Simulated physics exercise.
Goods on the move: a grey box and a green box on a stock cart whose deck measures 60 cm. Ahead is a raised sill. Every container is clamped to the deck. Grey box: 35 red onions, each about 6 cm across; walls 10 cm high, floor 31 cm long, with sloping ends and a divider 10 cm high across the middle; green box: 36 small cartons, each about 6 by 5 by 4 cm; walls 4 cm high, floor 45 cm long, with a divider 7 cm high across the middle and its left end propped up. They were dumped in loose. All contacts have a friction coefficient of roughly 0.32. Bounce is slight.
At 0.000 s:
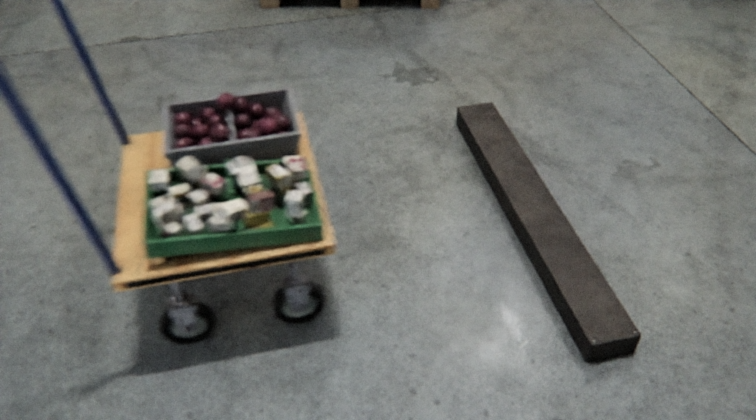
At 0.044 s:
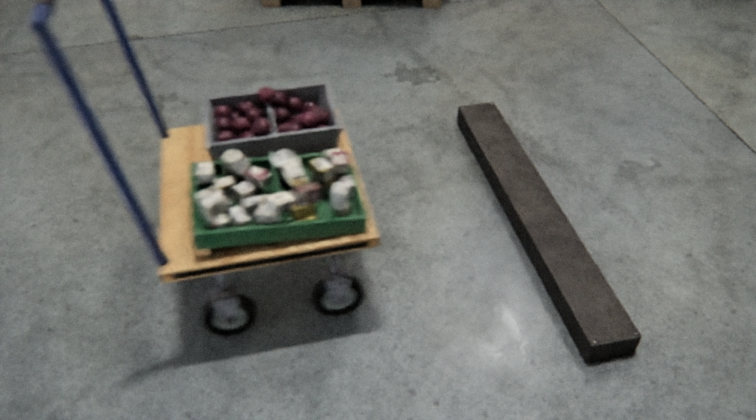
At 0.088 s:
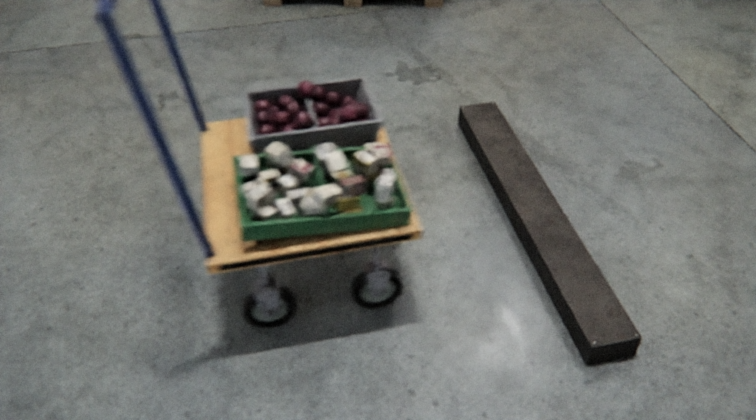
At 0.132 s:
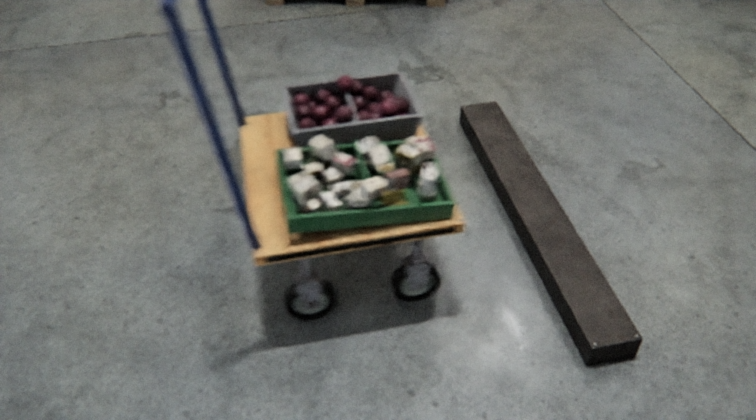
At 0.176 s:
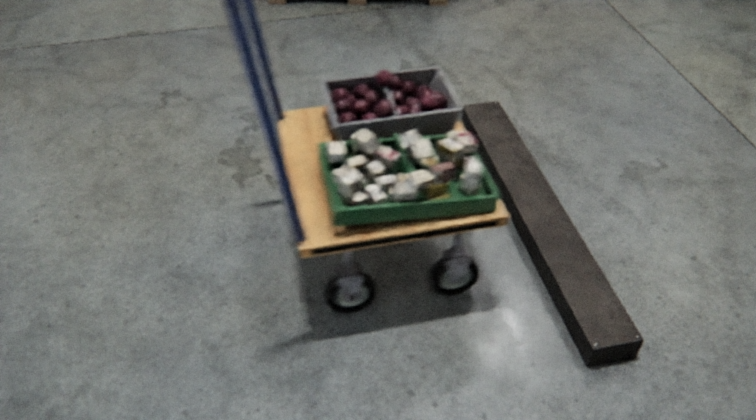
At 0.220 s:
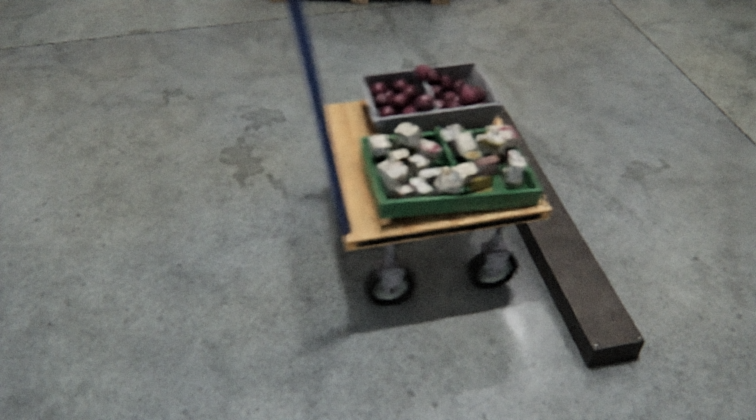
The footage shows a flat wooden cart with blue handles, carrying a grey box of dark red onions and a green box of small pale cartons, rolling steadily rightward across a concrete floor toward a long dark beam.
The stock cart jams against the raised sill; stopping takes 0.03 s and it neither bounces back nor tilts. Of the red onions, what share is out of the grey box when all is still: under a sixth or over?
It sheds less than a sixth of them.
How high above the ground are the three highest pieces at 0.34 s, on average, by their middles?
About 58 cm.
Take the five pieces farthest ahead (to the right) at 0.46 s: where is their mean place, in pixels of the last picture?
Near (679, 145).
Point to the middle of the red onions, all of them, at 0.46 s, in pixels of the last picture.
Near (468, 94).
After 0.24 s, the wheels strike.
After 0.34 s, the grey box is down by 1 of 35 and the green box is down by 5 of 36.
After 0.46 s, the grey box is down by 2 of 35 and the green box is down by 10 of 36.
After 0.69 s, the grey box is down by 2 of 35 and the green box is down by 11 of 36.
Outcome (at 1.19 s), the grey box is down by 2 of 35 and the green box is down by 11 of 36. Asked share, 2 of 35, 6 per cent.
